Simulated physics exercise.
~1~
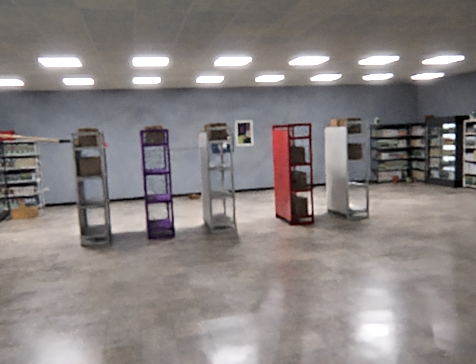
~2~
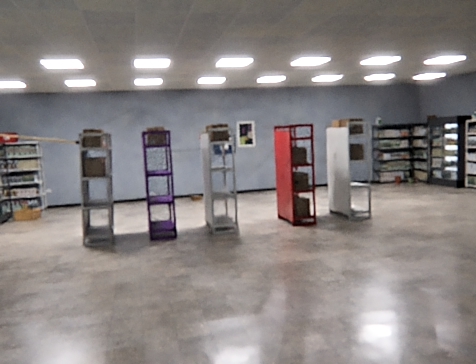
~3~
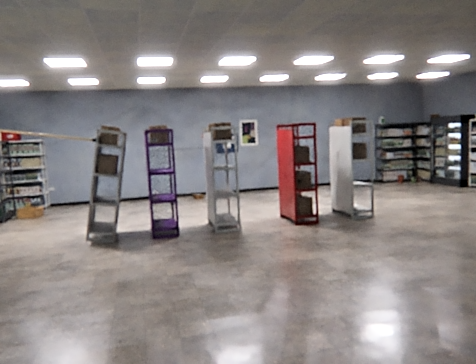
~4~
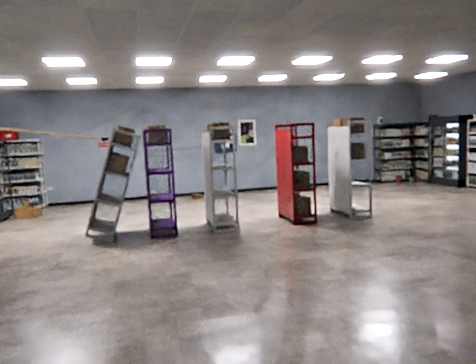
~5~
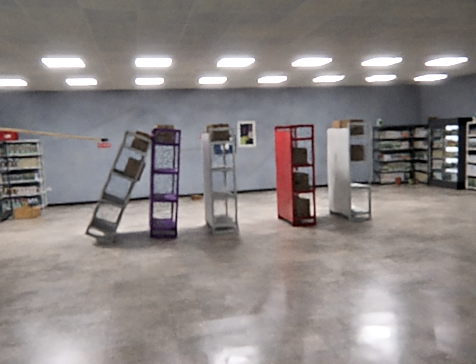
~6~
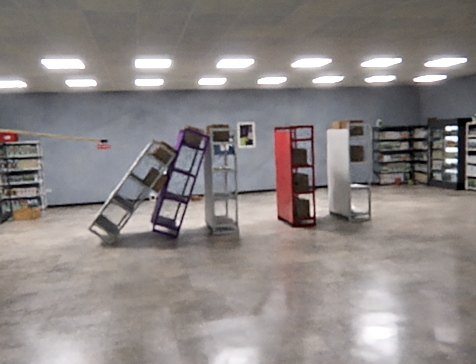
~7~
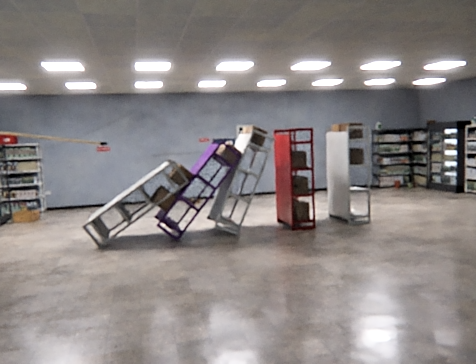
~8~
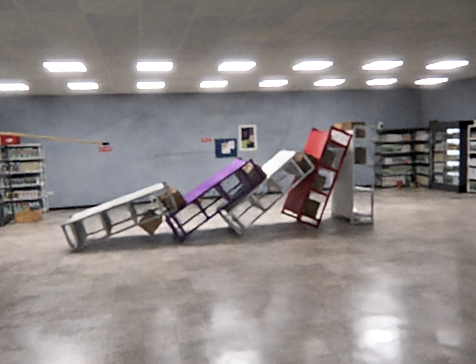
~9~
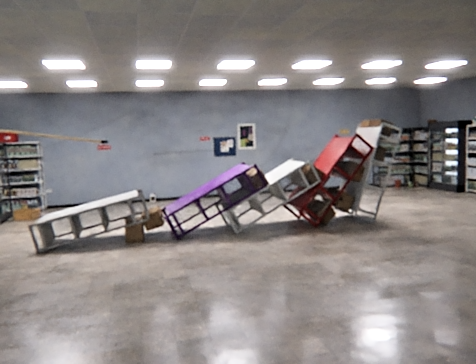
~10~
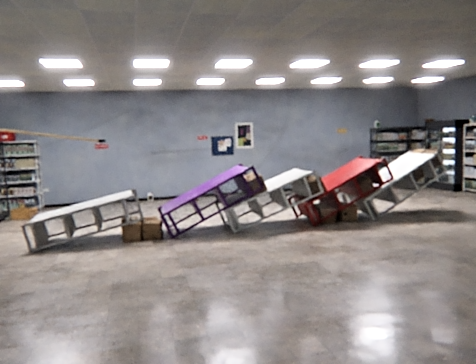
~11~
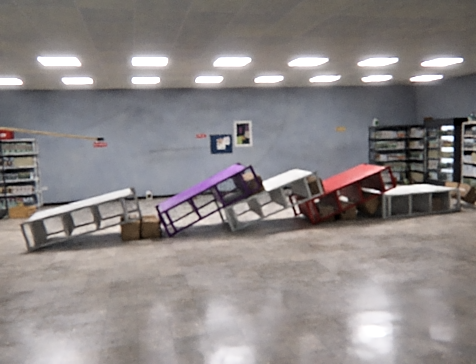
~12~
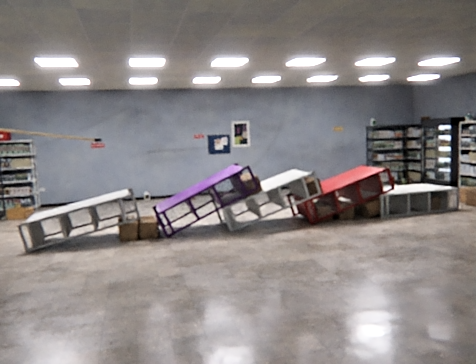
A pole tips the leftmost rack, and all five topple rightward in turn, spilling boxes.
